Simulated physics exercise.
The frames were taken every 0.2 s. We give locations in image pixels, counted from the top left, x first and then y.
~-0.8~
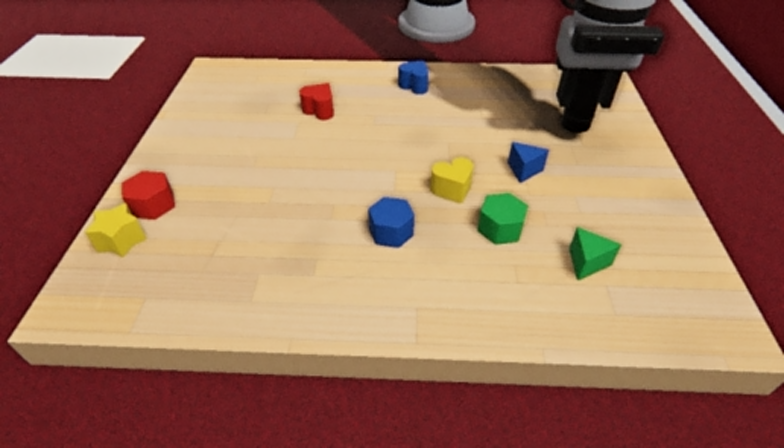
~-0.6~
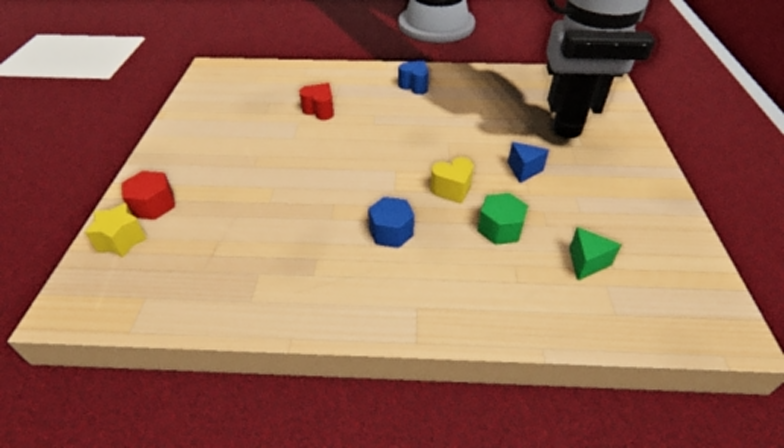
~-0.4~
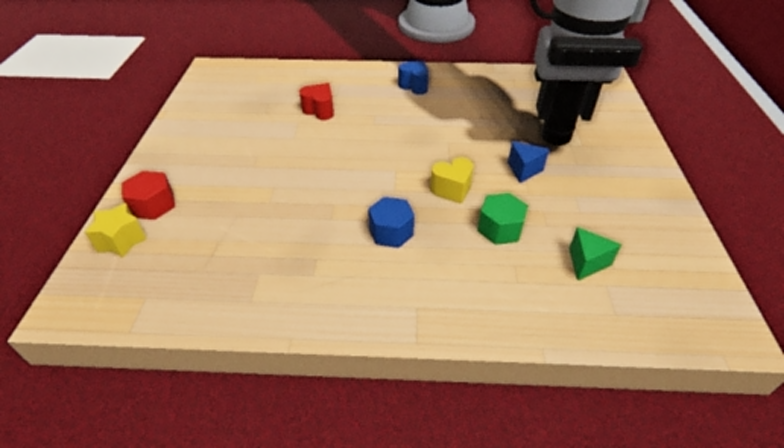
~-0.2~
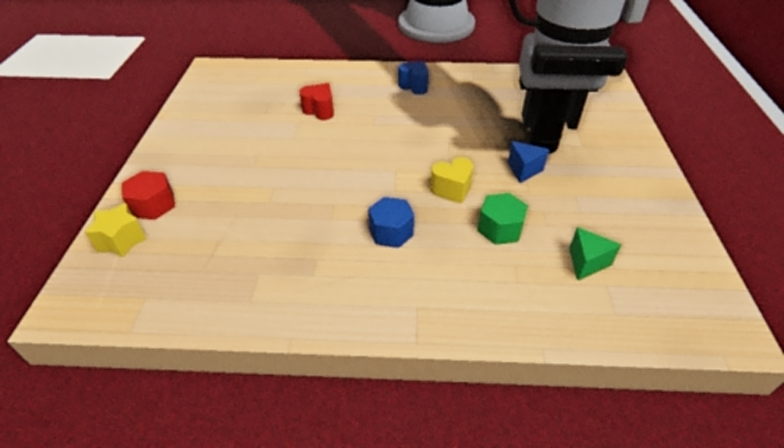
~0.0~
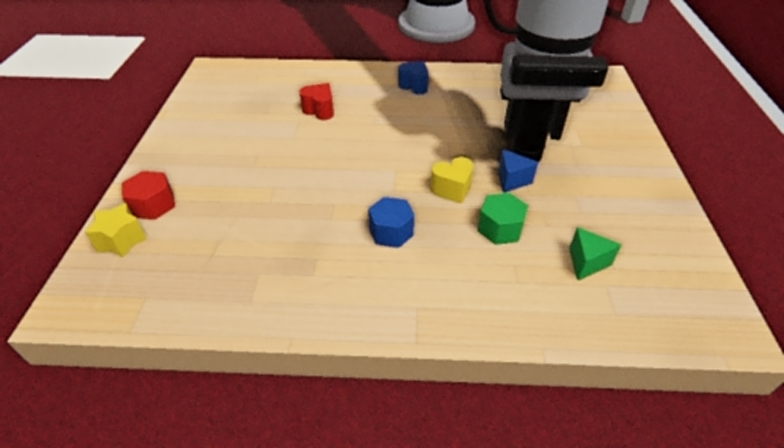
On a wooden board with coloured blocks, a black-tipped robot arm moving left and nearer, nudging the blue triangle slightly.
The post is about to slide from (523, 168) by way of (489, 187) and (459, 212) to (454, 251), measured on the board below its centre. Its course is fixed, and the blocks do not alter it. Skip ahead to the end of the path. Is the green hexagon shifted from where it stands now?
Yes, that is what happens.
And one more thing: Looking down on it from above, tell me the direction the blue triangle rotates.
Top view: Counterclockwise.
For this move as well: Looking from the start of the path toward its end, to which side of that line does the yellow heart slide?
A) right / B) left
A - right.
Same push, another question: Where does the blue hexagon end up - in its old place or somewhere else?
If the post follows that path, the blue hexagon stays in its place.
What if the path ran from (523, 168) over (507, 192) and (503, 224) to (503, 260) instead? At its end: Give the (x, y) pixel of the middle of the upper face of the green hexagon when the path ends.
It sits at (494, 269).
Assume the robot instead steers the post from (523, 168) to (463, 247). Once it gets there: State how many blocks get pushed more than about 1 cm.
The push will move two blocks.
On the path given first. One third of the way, post (491, 176); green hexagon (504, 209); blue triangle (488, 184), turned 15° anticlockwise.
Two thirds of the way, post (460, 201); yellow heart (439, 169); green hexagon (505, 214), turned 35° anticlockwise; blue triangle (464, 213), turned 45° anticlockwise.
At the end, post (456, 240); blue hexagon in place; yellow heart (439, 169); green hexagon (505, 214), turned 35° anticlockwise; blue triangle (466, 254), turned 50° anticlockwise.
